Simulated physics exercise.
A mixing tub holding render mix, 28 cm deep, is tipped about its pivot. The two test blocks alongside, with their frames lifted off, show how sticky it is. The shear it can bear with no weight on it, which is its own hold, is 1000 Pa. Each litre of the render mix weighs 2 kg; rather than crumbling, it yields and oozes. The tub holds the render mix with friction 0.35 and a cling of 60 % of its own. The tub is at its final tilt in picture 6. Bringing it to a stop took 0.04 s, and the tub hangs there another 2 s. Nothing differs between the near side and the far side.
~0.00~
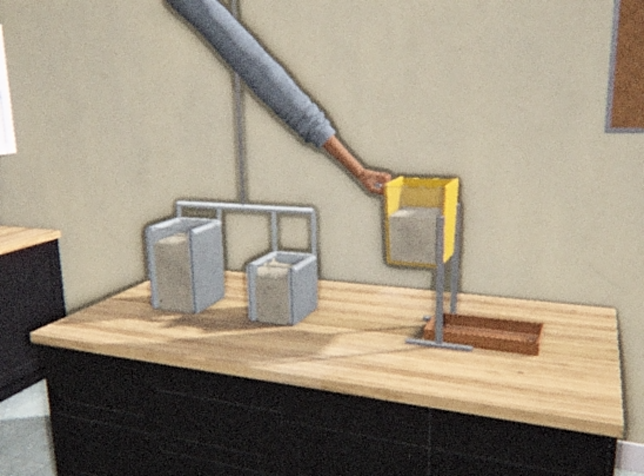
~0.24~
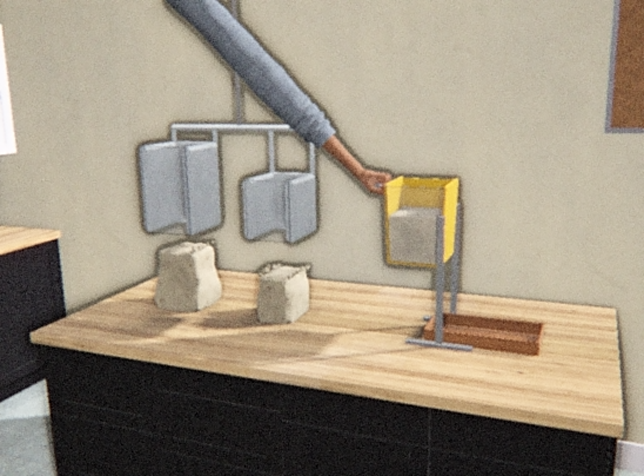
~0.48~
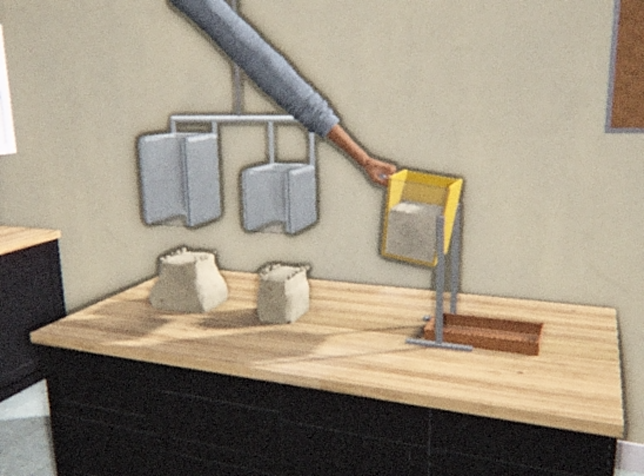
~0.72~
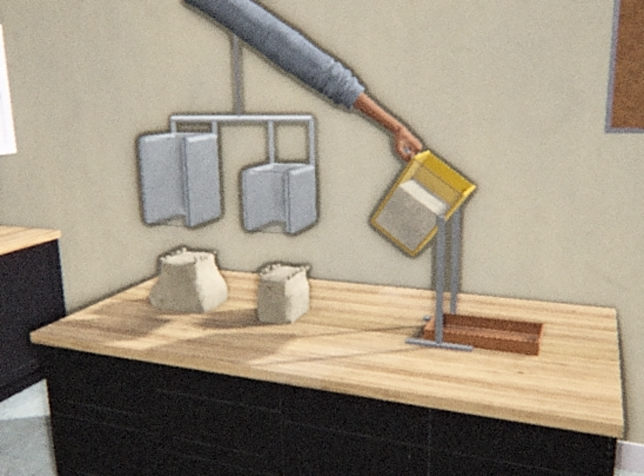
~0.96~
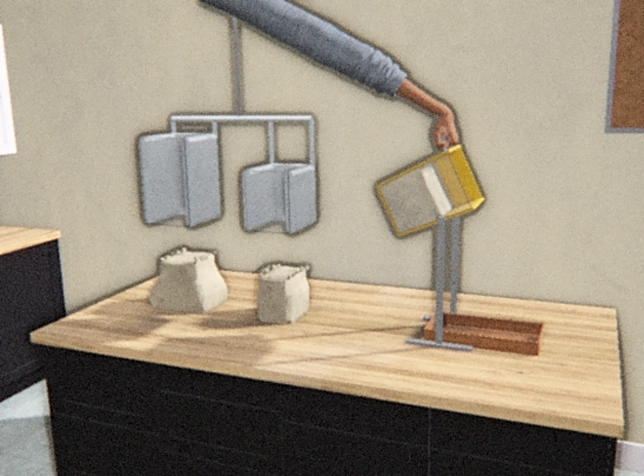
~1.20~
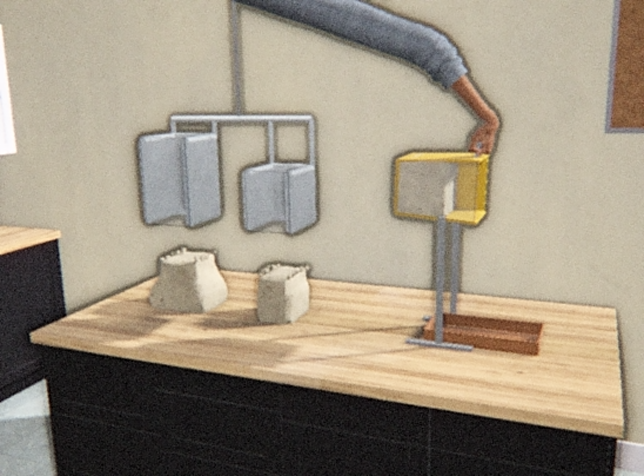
An arm in a grey sleeve reaches down from the top to a yellow tub of pale mix on a grey stand, seen from slightly above a wooden counter with black sides. Two grey moulds on a rack rise at left, baring two beige blocks, the left one slumping lower and wider, while a reddish-brown tray sits at right. The hand then turns the tub clockwise onto its side, the mix staying inside, and the view stays still.
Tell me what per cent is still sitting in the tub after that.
Roughly 100 % is still there.
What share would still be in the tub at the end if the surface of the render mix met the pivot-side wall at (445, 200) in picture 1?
Then roughly 100 %.
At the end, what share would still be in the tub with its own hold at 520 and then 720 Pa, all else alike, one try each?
Going in order, it's 100 % and then 100 %.
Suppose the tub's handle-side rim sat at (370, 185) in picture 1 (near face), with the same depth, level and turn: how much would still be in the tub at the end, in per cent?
85 %.
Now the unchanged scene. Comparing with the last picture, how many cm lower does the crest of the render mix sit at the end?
1 cm.
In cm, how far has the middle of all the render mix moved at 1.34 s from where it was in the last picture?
I'd estimate roughly 1 centimetres.
After 1.34 s, the tub is at 92 degrees and holds 100 %.
After 1.51 s, the tub is at 92 degrees and holds 100 %.
After 1.68 s, the tub is at 92 degrees and holds 100 %.
After 1.85 s, the tub is at 92 degrees and holds 100 %.
After 3.20 s, at the end, the tub is at 92 degrees and holds 100 %.
